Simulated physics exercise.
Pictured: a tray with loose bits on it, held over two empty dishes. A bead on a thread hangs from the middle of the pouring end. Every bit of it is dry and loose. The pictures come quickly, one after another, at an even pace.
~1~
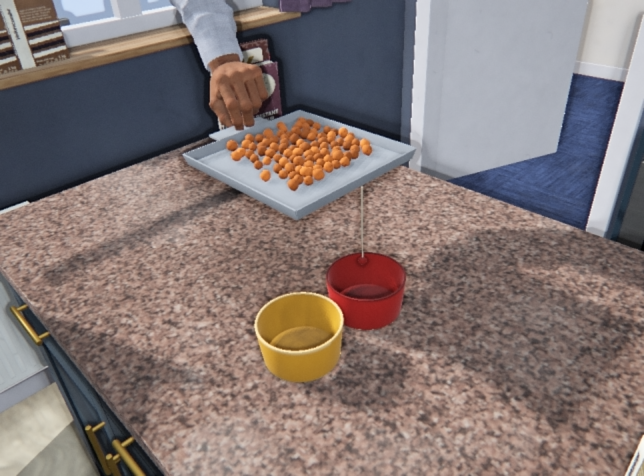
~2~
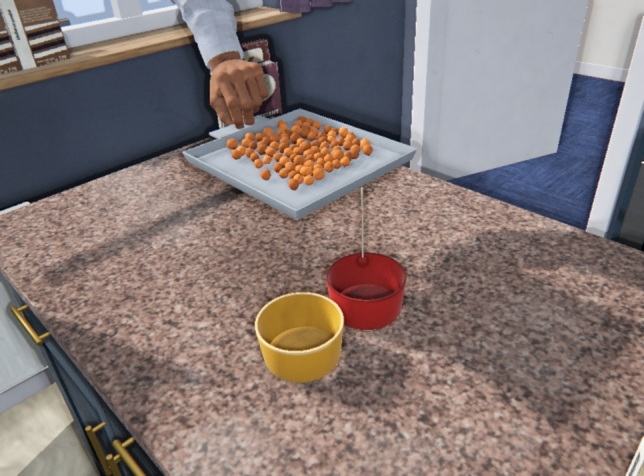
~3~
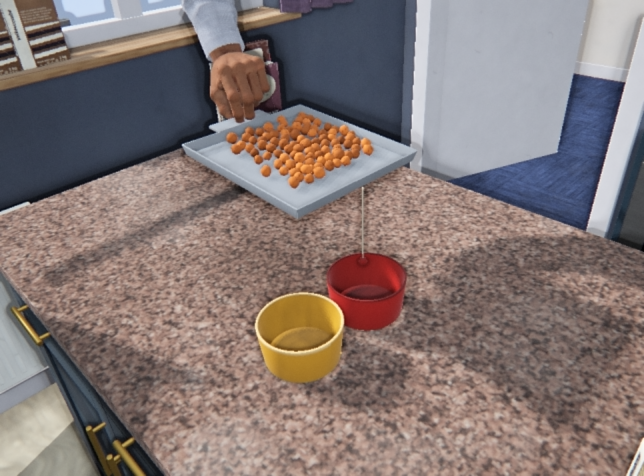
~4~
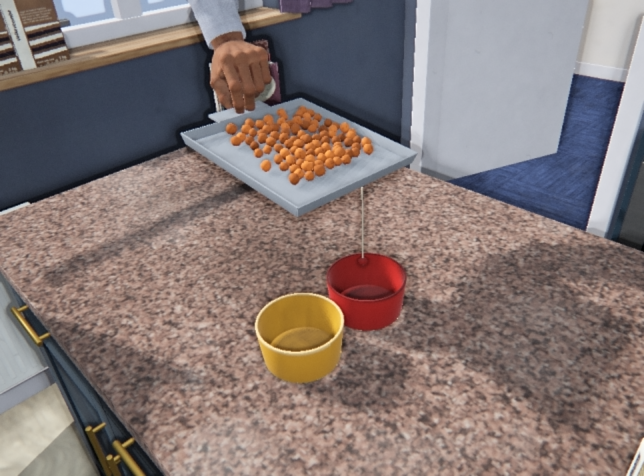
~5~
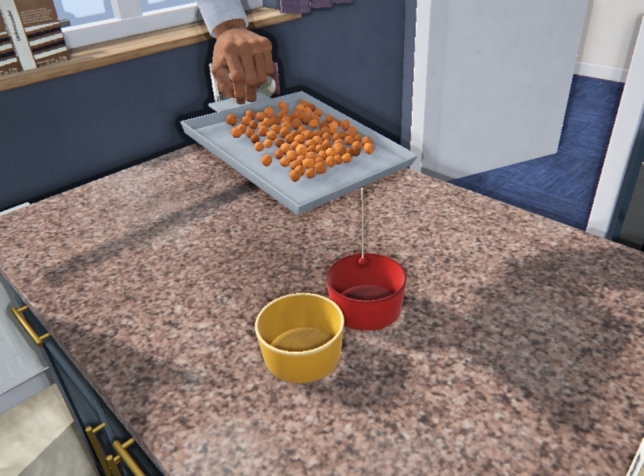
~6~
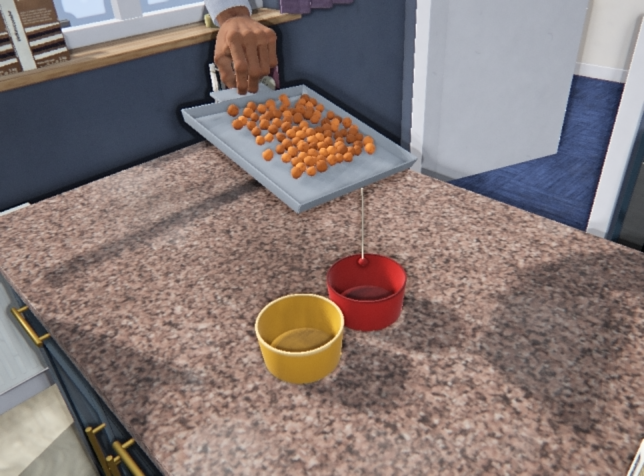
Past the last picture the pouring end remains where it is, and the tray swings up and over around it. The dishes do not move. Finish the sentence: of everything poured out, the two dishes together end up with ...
They end up with a minority of it.
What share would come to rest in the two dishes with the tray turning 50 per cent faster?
Around 20 percent.
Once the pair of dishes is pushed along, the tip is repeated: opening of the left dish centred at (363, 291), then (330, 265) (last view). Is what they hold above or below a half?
Well, a majority share the first time and a minority share the next.
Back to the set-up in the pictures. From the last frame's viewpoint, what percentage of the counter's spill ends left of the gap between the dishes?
That comes to about 0 per cent of the pieces.
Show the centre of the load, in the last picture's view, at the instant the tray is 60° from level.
Its middle sits at about pixel (367, 136).
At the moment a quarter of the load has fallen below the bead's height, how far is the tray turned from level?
At some 115 degrees.
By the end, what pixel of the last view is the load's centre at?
About (430, 279).
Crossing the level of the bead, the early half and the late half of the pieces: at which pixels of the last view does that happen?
The opening part goes through (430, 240); what follows goes through (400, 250).
Soon, tray tipped steeply; all on the tray.
A while on, tray tipped right over; nearly all on the tray; a stray few outside both.
Towards the end, tray tipped past a quarter turn; a small part in the right dish; nearly all outside both.
Finally, tray tipped past a quarter turn; none in the left dish; a small part in the right dish; nearly all outside both.
